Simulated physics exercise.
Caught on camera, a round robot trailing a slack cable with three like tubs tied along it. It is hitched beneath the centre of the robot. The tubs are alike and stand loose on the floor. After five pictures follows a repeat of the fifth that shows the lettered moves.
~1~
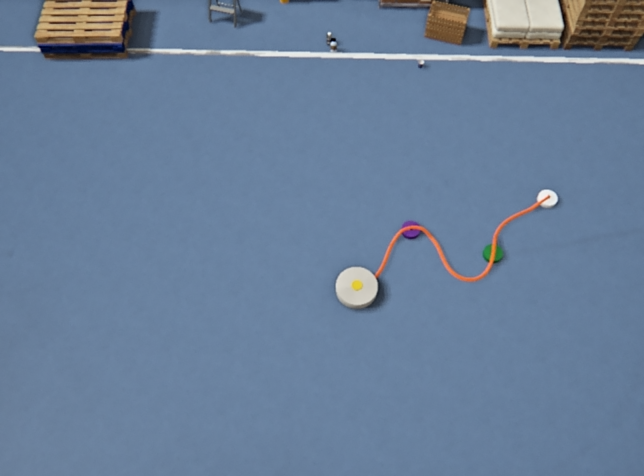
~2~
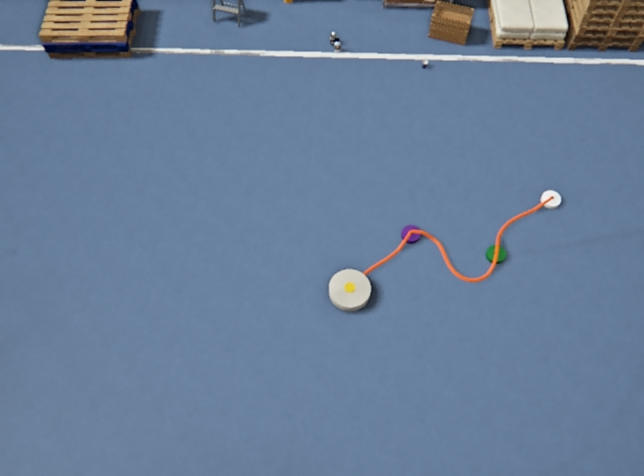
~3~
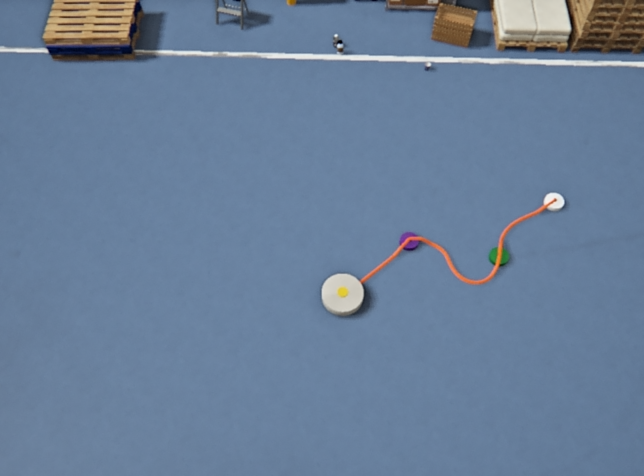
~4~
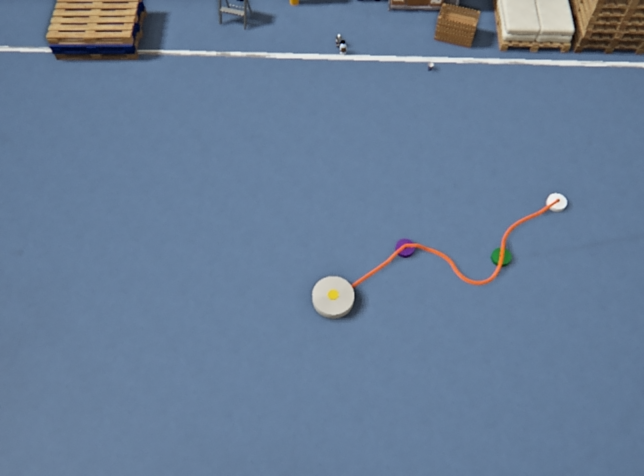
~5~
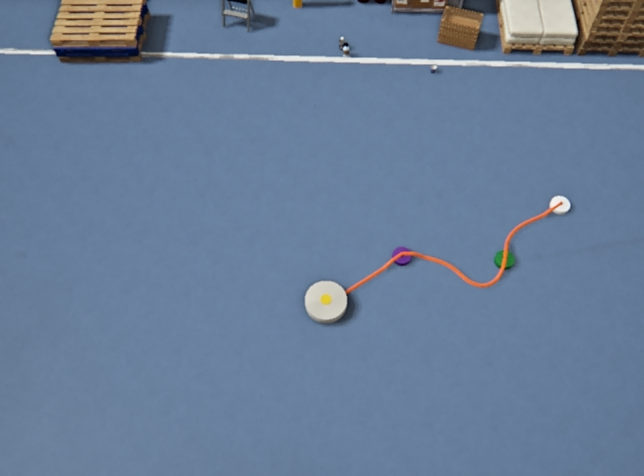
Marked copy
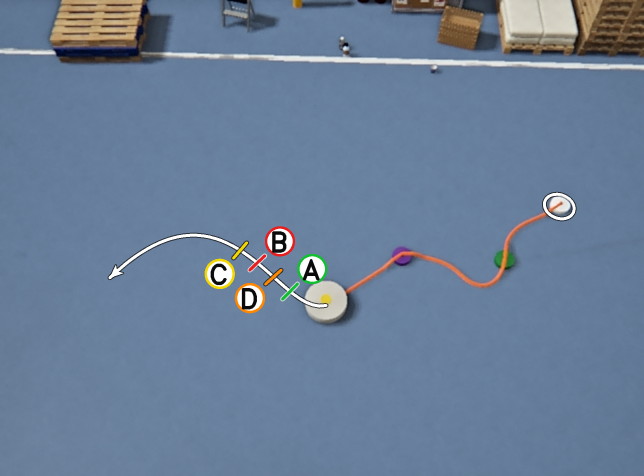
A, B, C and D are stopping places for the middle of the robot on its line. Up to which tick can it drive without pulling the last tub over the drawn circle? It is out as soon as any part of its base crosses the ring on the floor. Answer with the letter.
At D, and not beyond.
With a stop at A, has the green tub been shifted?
No.
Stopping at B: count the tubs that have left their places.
Three.
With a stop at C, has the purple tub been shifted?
Yes.
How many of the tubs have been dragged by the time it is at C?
Three.
On the marked copy, A at (290, 291); B at (257, 263); C at (240, 250); D at (273, 277); the ring at (559, 206); the route from (326, 305) via (221, 241) to (110, 278).
Following D. Soon after the start, robot (305, 299); white tub (560, 205); green tub (504, 259); purple tub (390, 265).
Later, robot (286, 285); white tub (560, 205); green tub (504, 259); purple tub (379, 271).
In the end, robot (273, 274); white tub (559, 206); green tub (492, 256); purple tub (367, 273); the ringed tub at the far end is still in its ring.
As for the rest, A is safe but short; B drags the last tub to (551, 211); C drags the last tub to (540, 217).
